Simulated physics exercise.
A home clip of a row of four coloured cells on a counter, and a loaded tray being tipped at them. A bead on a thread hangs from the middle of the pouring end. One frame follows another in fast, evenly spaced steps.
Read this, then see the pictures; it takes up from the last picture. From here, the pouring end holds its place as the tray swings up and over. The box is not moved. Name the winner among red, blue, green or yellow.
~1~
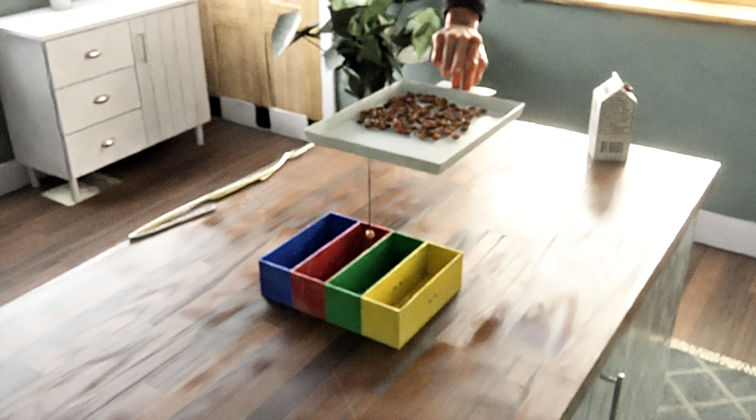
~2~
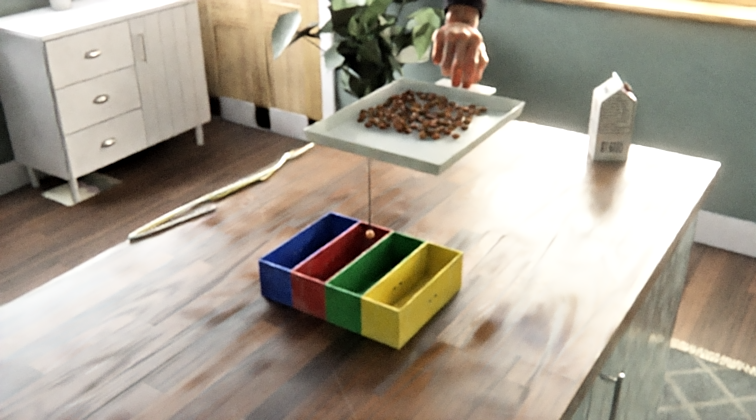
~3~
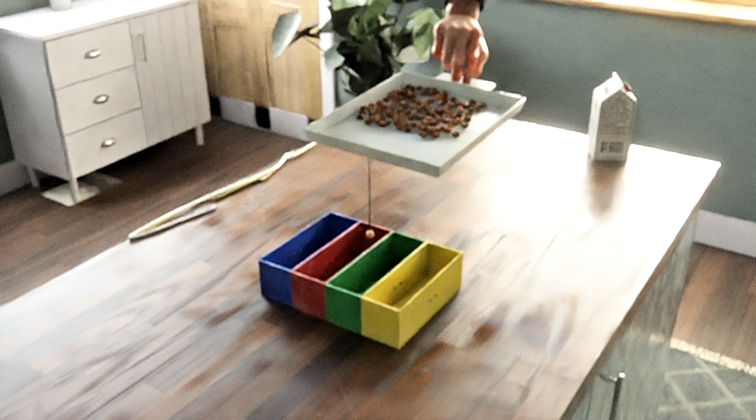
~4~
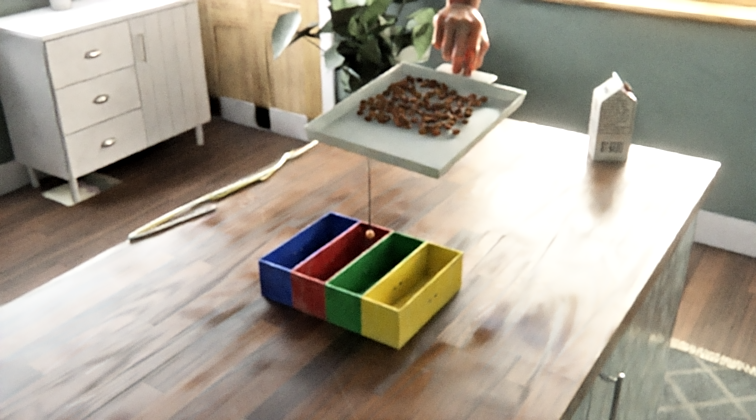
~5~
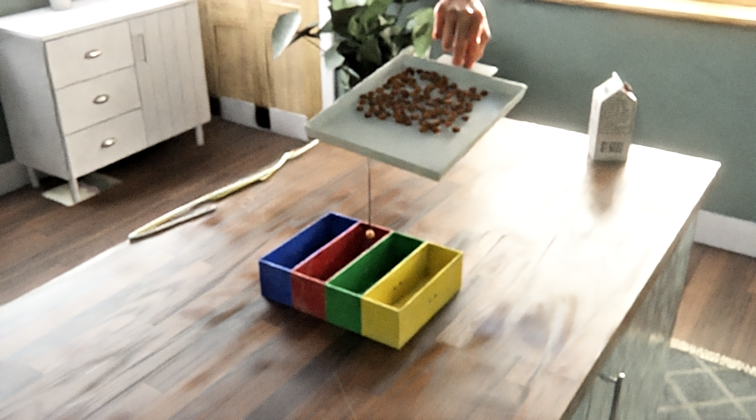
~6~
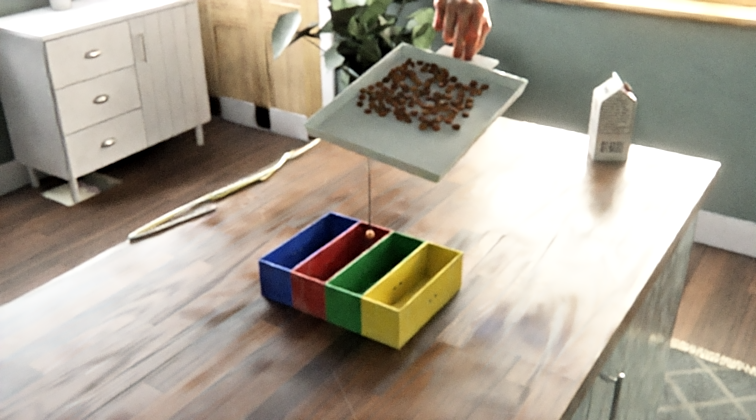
Winner: Yellow.
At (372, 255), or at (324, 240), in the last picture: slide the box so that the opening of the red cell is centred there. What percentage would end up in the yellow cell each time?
First try: Roughly 40 per cent; second try: Roughly 30 per cent.
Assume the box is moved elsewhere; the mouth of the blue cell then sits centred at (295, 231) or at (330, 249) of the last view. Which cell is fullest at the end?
The yellow cell, then the cell in green.
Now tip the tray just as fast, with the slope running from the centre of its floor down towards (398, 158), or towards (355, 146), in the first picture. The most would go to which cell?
Well, with the first heading it's the yellow cell, and with the second it's blue.
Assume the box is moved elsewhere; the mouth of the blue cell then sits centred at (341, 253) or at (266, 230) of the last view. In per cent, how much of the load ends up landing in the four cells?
Close to 100 %, followed by close to 0 %.
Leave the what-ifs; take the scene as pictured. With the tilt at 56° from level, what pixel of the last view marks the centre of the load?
Mark it at roughly (422, 170) in the final frame.
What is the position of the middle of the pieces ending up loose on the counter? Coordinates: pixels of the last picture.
I'd say near (484, 324), give or take.
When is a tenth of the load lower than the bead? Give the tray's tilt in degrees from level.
Around 60°, give or take.
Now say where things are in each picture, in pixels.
Corners of the pouring end at (309, 130) and (438, 162), level; middle of the load at (416, 116), bits of dog kibble; bead on its thread at (370, 235); blue cell at (276, 280); red cell at (309, 292); green cell at (344, 305); yellow cell at (381, 319), in the first picture.
Corners of the pouring end at (309, 129) and (438, 162), level; middle of the load at (416, 115), in the second picture.
Corners of the pouring end at (309, 128) and (438, 164), tipped barely, lowest at the right corner; middle of the load at (416, 111), in the third picture.
Corners of the pouring end at (308, 126) and (438, 167), tipped a little, lowest at the right corner; middle of the load at (416, 106), in the fourth picture.
Corners of the pouring end at (308, 125) and (438, 169), tipped a little, lowest at the right corner; middle of the load at (422, 98), in the fifth picture.
Corners of the pouring end at (308, 123) and (438, 172), tipped a little, lowest at the right corner; middle of the load at (422, 93); blue cell at (276, 280); red cell at (309, 292); green cell at (344, 305); yellow cell at (381, 319), in the sixth picture.
Soon after the last picture, tray tipped steeply; most on the tray; a small part falling or outside the box.
A little later, tray tipped right over; about half on the tray; about a third in the yellow cell; a stray few in the green cell; about a quarter falling or outside the box.
Later still, tray tipped past a quarter turn; most in the yellow cell; a small part in the green cell; a small part falling or outside the box.
At rest, tray tipped past a quarter turn; most in the yellow cell; a small part in the green cell; none in the red cell; none in the blue cell; a small part outside the box.
